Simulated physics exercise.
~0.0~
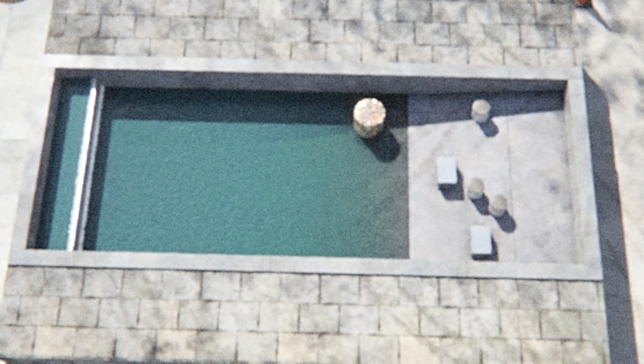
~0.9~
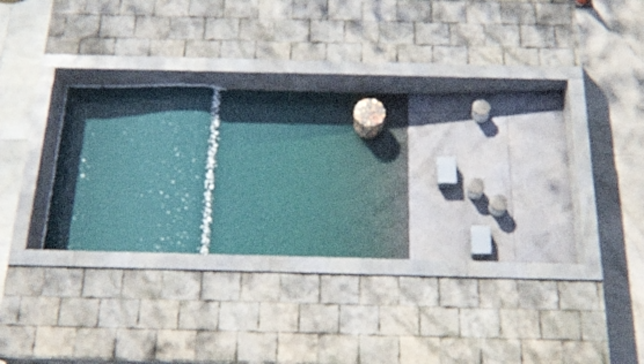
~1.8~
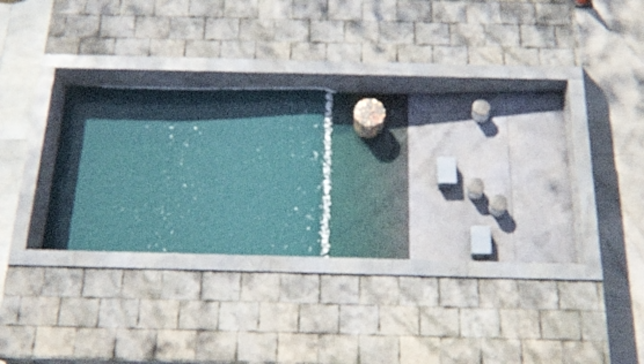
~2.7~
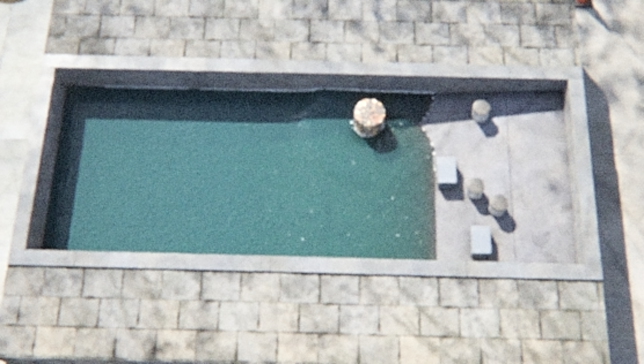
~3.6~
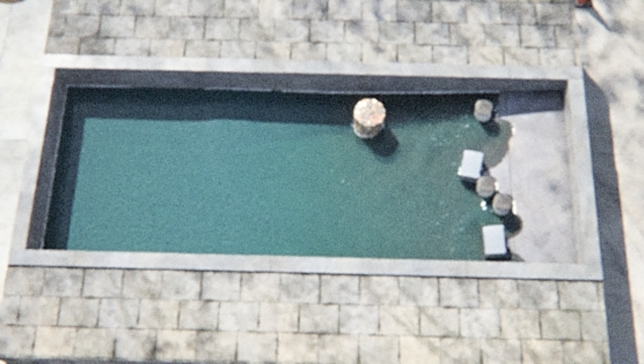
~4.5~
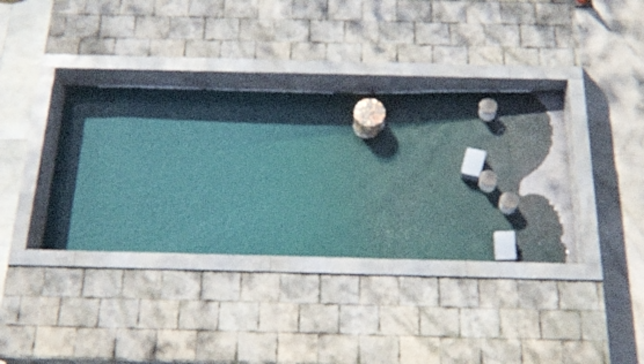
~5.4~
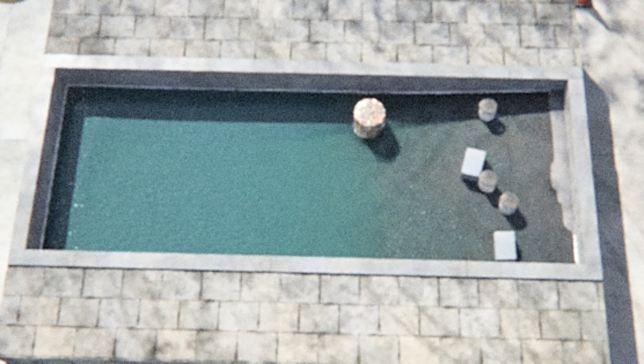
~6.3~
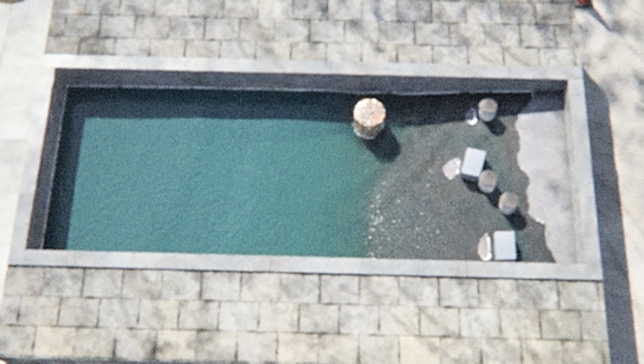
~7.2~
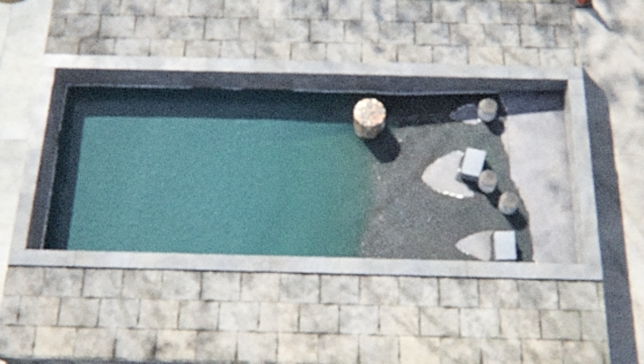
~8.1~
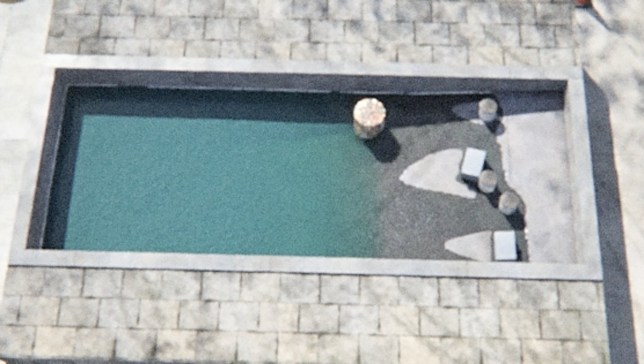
A wave rushed rightward across a long green pool from the left end, swept up the pale slope and nudged a few small blocks and round pails, then drew back, leaving them standing slightly shifted with dry-looking patches beside the blocks.
